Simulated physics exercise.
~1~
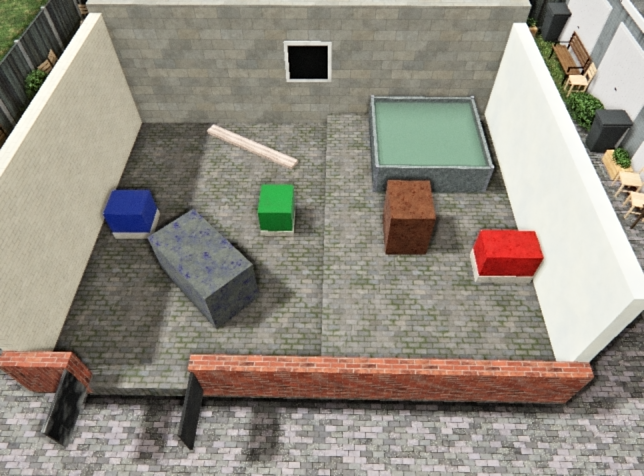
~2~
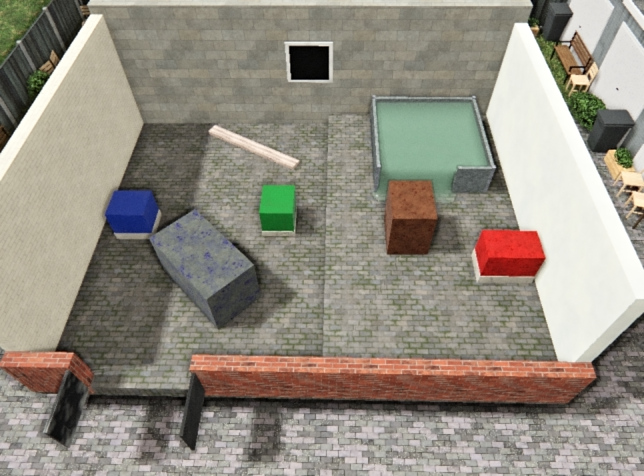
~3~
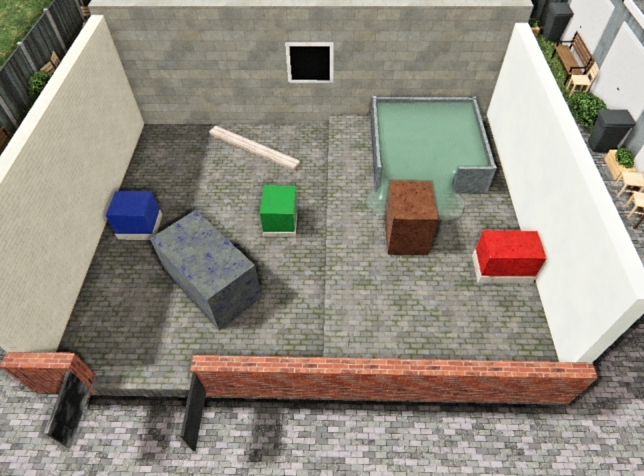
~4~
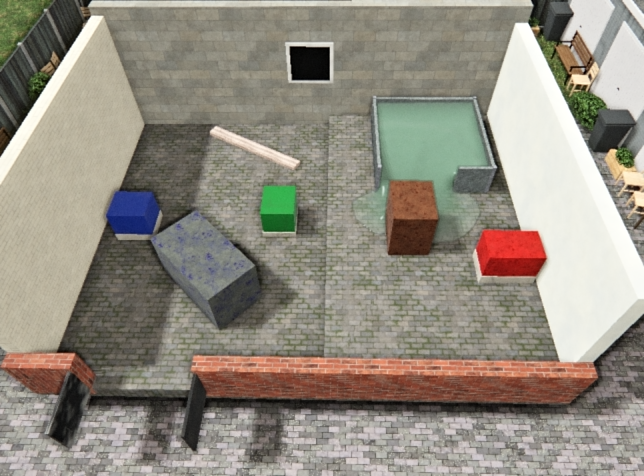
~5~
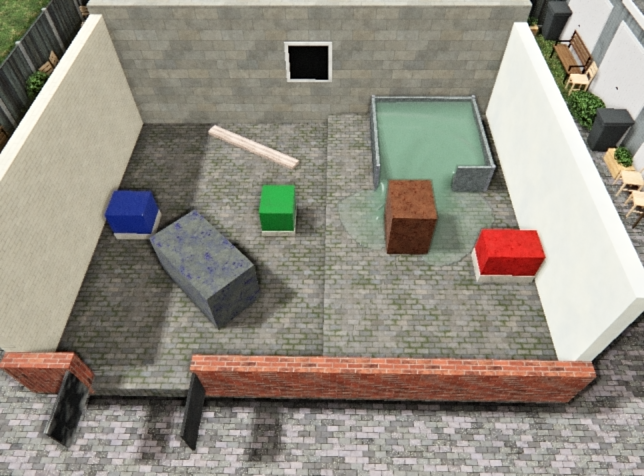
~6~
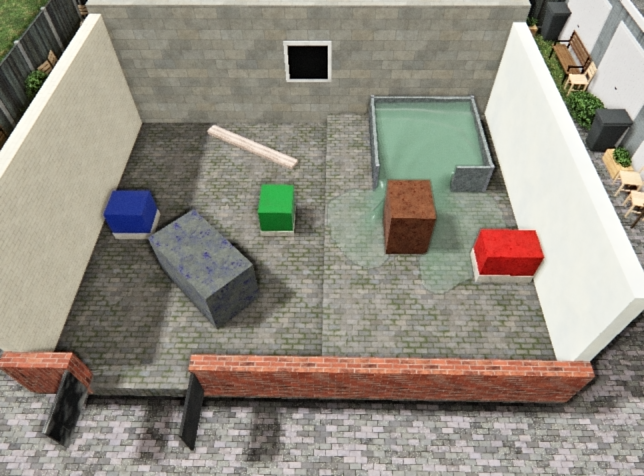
To begin with, greenish water sits still in a walled tank at the back right of a paved court with coloured blocks. Then part of the tank's front side opens and water pours through the gap, reaching the brown block, spreading around both its sides and thinning across the paving toward the red block.
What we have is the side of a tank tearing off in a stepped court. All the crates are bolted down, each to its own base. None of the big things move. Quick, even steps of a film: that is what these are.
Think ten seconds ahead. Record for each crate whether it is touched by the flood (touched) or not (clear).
Record: Green crate touched, red crate touched, blue crate clear.
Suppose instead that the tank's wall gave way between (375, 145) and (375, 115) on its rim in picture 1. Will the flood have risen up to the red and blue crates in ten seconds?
First, the red crate is not reached; second, the blue crate is flooded.
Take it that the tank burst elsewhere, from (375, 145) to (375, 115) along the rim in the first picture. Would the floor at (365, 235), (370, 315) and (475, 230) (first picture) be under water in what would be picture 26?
In that order: Not flooded, clear, dry.
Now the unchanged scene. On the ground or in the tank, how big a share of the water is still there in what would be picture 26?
Close to 100 %.
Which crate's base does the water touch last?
The answer here is the one in blue.
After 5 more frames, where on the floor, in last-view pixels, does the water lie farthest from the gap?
My estimate: Roughly (505, 372).
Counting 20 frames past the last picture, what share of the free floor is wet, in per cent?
I'd estimate some 55 per cent.
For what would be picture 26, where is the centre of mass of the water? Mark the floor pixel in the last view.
Point: (395, 214).
A moment on, water covers 20 % of the floor; the green crate water round its plinth, the red crate water round its plinth, the blue crate not reached.
Next, water covers 40 % of the floor; the green crate water round its plinth, the red crate water round its plinth, the blue crate not reached.
Then, water covers 55 % of the floor; the green crate water round its plinth, the red crate water round its plinth, the blue crate not reached.
Later, water covers 80 % of the floor; the green crate water round its plinth, the red crate water round its plinth, the blue crate water round its plinth.
In the end, water covers 90 % of the floor; the green crate was topped, the red crate was topped, the blue crate stayed above the water.
